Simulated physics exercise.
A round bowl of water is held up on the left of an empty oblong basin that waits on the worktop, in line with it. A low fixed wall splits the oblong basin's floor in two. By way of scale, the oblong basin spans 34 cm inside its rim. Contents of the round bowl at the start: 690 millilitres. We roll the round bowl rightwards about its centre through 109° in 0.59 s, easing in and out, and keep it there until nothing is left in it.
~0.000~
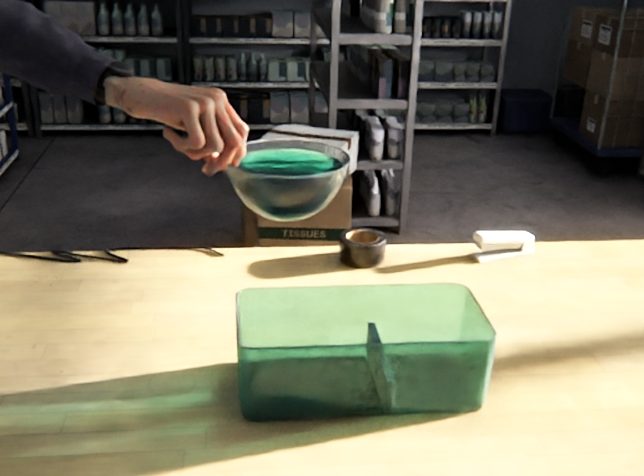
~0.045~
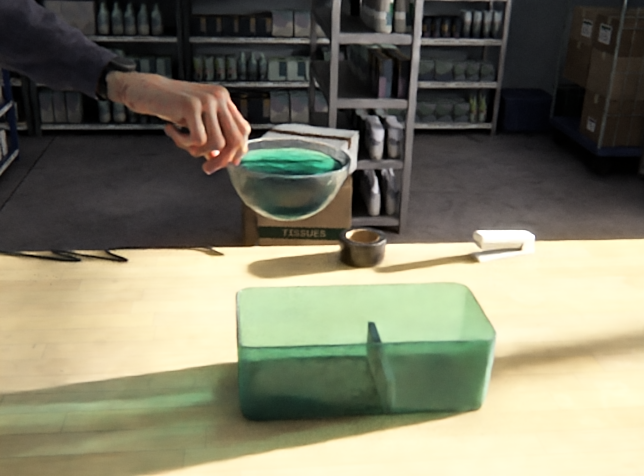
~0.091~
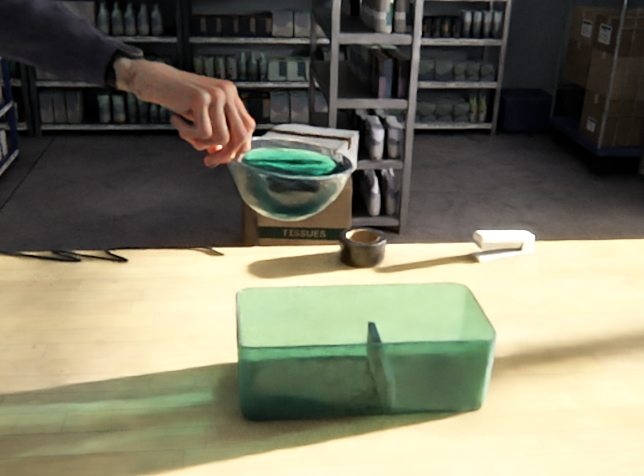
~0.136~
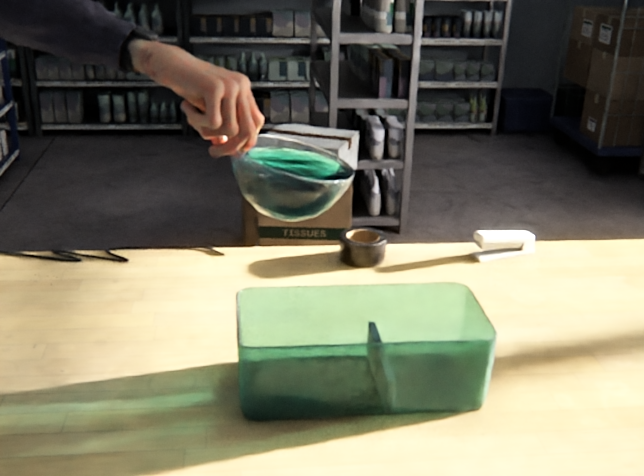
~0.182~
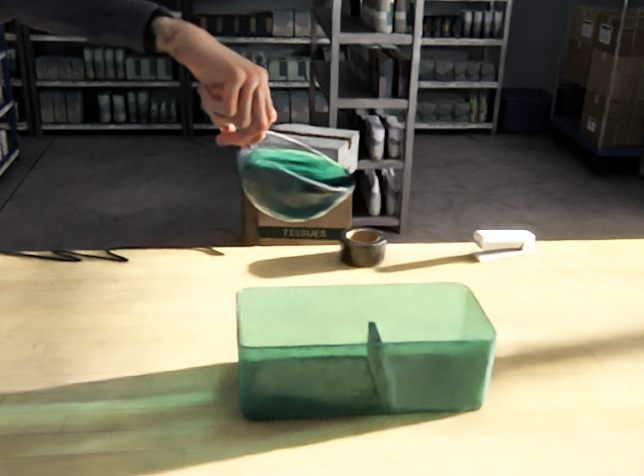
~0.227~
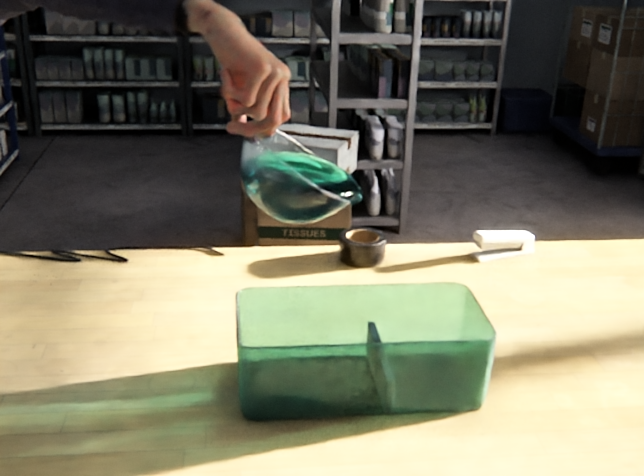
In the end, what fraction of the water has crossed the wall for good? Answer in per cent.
In the end about 50 per cent has crossed for good.
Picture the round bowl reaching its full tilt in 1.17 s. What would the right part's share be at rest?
Roughly 70 %.
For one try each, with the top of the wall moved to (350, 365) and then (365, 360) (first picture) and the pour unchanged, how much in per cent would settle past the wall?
Respectively close to 70 and 65 %.
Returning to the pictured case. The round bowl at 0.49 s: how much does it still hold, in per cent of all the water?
At that time about 6 in a hundred parts are still held.
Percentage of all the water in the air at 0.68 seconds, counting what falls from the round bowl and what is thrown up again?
It comes to some 8 percent of the total.
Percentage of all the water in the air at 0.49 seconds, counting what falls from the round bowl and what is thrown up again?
Roughly 52 percent.
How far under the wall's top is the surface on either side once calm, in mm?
Left about 42 mm, right about 34 mm.
After 0.49 s the tilt is 101° and 6 per cent is still to pour, 6 is left of the wall and 37 right of it.
After 0.68 s the tilt is 109° and 0 per cent is still to pour, 42 is left of the wall and 49 right of it.
After 0.87 s the tilt is 109° and 0 per cent is still to pour, 46 is left of the wall and 49 right of it.
After 1.09 s the tilt is 109° and 0 per cent is still to pour, 47 is left of the wall and 50 right of it.
In the end 47 per cent lies left of the wall, 50 right of it and 4 outside.
